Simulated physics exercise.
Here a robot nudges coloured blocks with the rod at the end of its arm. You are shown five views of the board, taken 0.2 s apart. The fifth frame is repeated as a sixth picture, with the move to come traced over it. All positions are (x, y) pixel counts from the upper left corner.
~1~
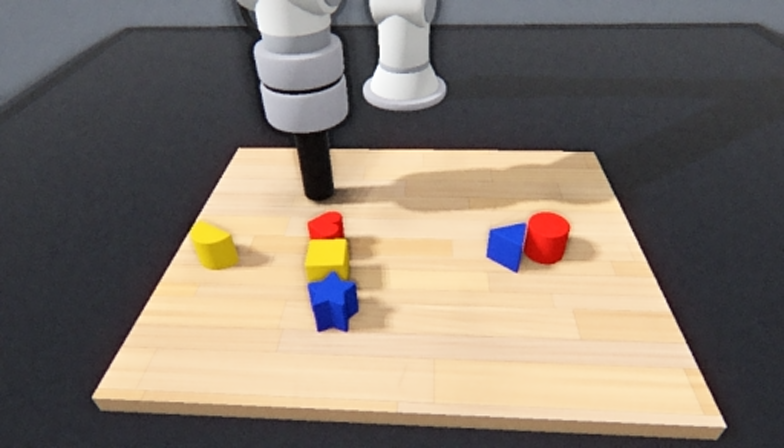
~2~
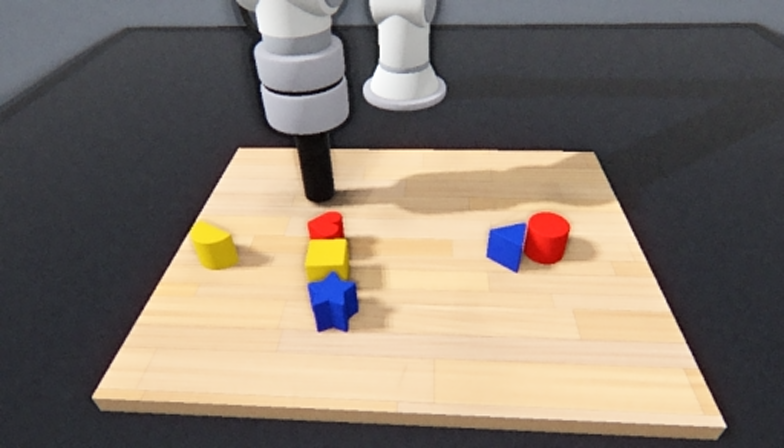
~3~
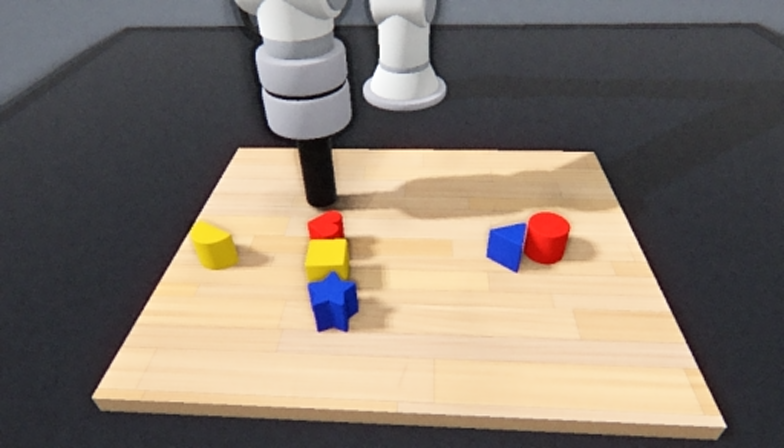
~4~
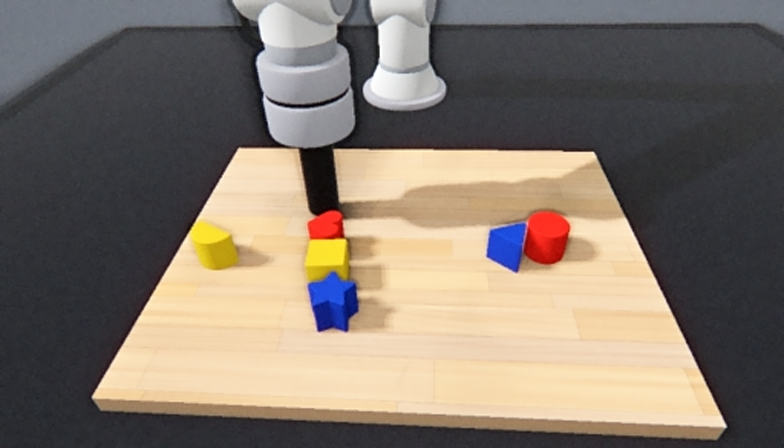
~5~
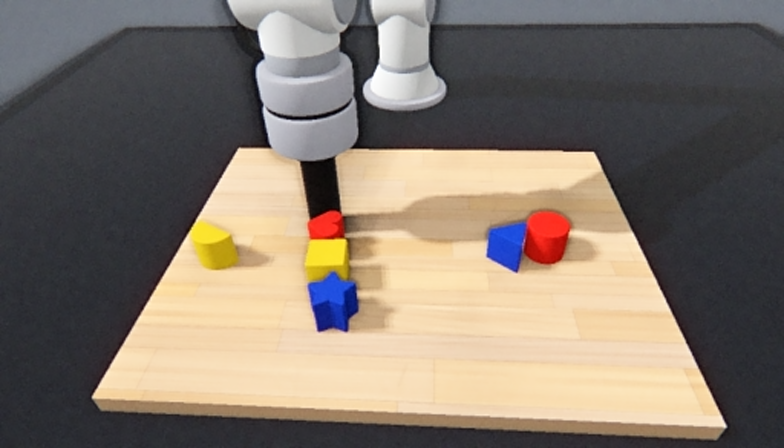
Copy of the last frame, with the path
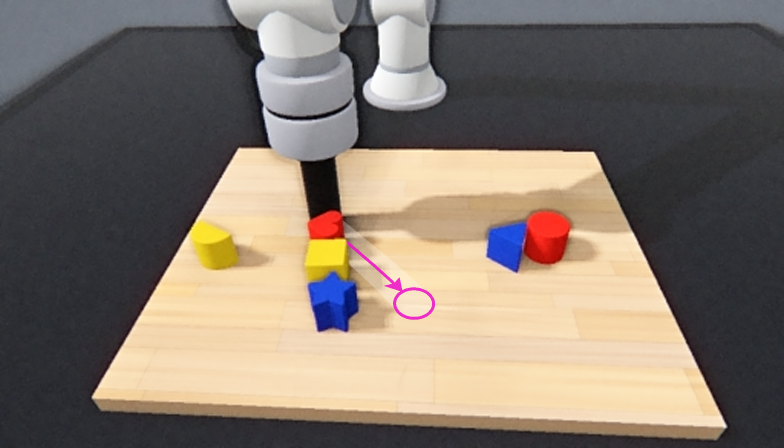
To begin with, a robot arm holds its black rod just behind a column of a red heart, a yellow square block and a blue star on a wooden board. The rod then moves slowly a short way toward the viewer, up to the red heart, while the blocks show no clear movement.
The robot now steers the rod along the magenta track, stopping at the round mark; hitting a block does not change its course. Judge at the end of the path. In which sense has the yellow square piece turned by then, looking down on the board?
Its rotation is counterclockwise.
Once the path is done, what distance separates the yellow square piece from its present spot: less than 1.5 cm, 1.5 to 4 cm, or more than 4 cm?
Net shift: 1.5 to 4 cm.
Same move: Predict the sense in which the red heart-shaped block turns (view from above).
Viewed from above, clockwise.
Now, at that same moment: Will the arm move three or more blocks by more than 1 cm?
I expect not.
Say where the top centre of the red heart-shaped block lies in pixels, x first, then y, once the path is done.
I think it will end close to (328, 239).
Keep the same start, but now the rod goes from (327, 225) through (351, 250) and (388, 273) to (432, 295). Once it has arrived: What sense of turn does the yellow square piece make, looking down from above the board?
It rotates counterclockwise.
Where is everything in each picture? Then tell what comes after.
Tip of the rod at (320, 192), middles of tops, yellow square piece at (326, 251), red heart-shaped block at (326, 222), blue star-shaped block at (331, 288), in the first frame.
Rod at (320, 194), nothing pushed, in the second frame.
Rod at (322, 199), nothing pushed, in the third frame.
Rod at (324, 207), nothing pushed, in the fourth frame.
Rod at (326, 222), yellow square piece at (326, 251), red heart-shaped block at (326, 222), blue star-shaped block at (331, 288), in the fifth frame.
The line goes in a line from (327, 225) to (414, 303).
The first path, step by step. One third of the way, rod at (353, 243); yellow square piece at (319, 263), turned 30° anticlockwise; red heart-shaped block at (328, 238), turned 80° clockwise; blue star-shaped block at (331, 291).
Two thirds of the way, rod at (383, 268); yellow square piece at (318, 264), turned 30° anticlockwise; red heart-shaped block at (328, 239), turned 90° clockwise; blue star-shaped block at (331, 291).
At the end, rod at (414, 298); yellow square piece at (318, 264), turned 30° anticlockwise; red heart-shaped block at (328, 239), turned 90° clockwise; blue star-shaped block at (331, 291).
